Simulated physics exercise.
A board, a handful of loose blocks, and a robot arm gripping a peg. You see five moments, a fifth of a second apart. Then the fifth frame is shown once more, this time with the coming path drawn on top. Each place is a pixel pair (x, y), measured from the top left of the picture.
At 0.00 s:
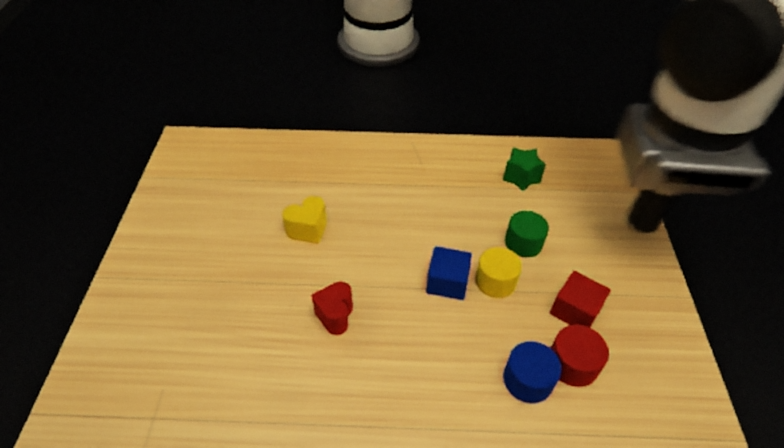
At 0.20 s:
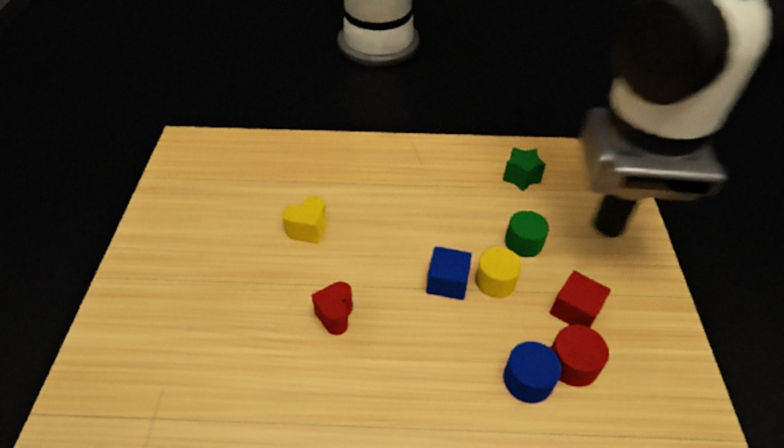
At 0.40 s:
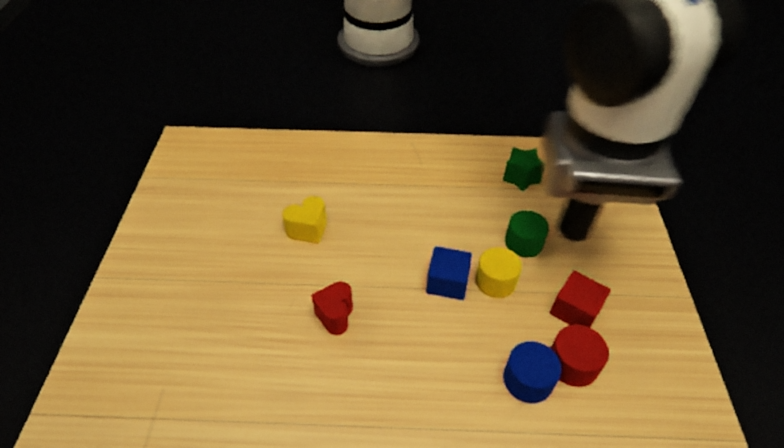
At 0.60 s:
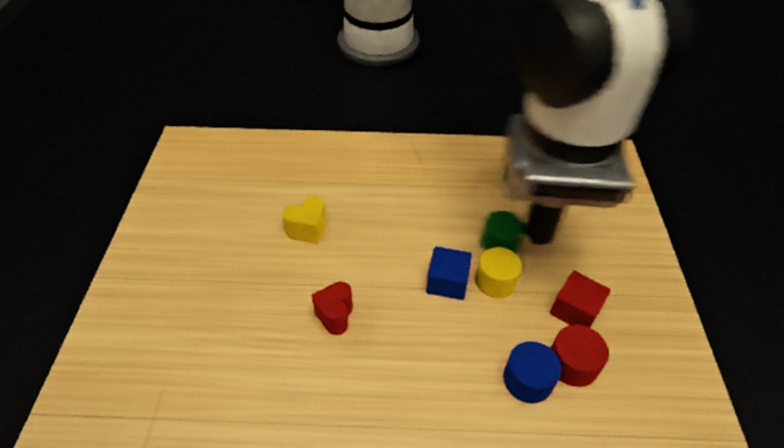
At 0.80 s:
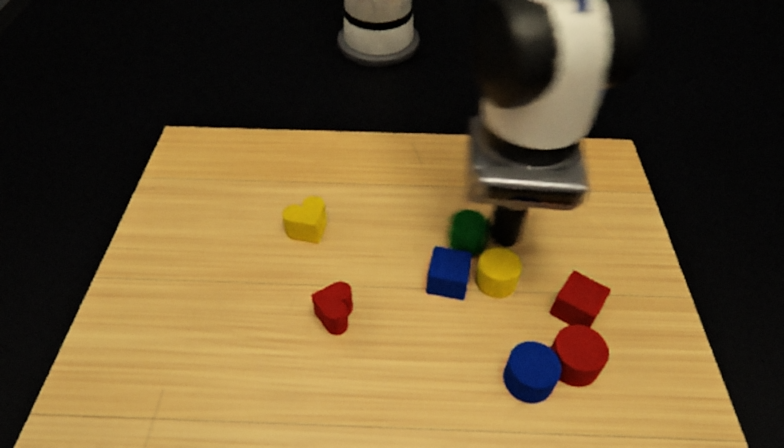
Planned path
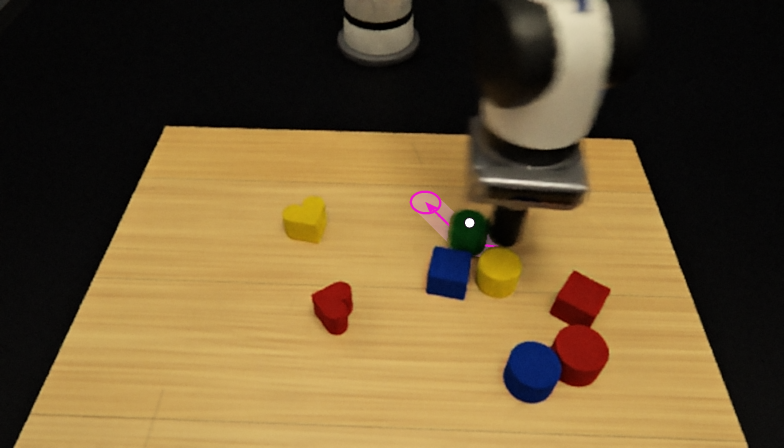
The clip opens on a wooden board scattered with colored blocks, a robot arm holding a dark peg near the right edge. The arm moves the peg steadily left toward the green cylinder, then pushes that cylinder left, past the yellow one to just above the blue cube, while the other blocks stay put.
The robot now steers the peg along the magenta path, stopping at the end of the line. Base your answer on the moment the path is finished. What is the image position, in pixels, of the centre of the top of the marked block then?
Pixel (409, 207).
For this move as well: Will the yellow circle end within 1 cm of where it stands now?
The answer is yes.
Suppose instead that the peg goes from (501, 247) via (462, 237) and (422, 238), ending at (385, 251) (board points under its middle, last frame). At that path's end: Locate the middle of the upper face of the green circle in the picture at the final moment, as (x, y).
The answer is (357, 215).
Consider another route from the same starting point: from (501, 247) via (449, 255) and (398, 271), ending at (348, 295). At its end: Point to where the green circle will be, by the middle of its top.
It will likely be found at (413, 216).
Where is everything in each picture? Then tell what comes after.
Peg tip at (643, 222); block tops, green circle at (530, 224); yellow circle at (501, 263), in the first frame.
Peg at (608, 226); blocks unchanged, in the second frame.
Peg at (574, 230); blocks unchanged, in the third frame.
Peg at (539, 233); green circle at (504, 224), in the fourth frame.
Peg at (504, 235); green circle at (470, 223); yellow circle at (501, 263), in the fifth frame.
Path on the board, from (501, 247) through (468, 241) and (445, 222) to (426, 202); the dot is on the green circle.
The first path, step by step. One third of the way, peg at (469, 227); green circle at (434, 217).
Two thirds of the way, peg at (447, 208); green circle at (414, 209).
At the end, peg at (427, 189); green circle at (409, 207); yellow circle in place.
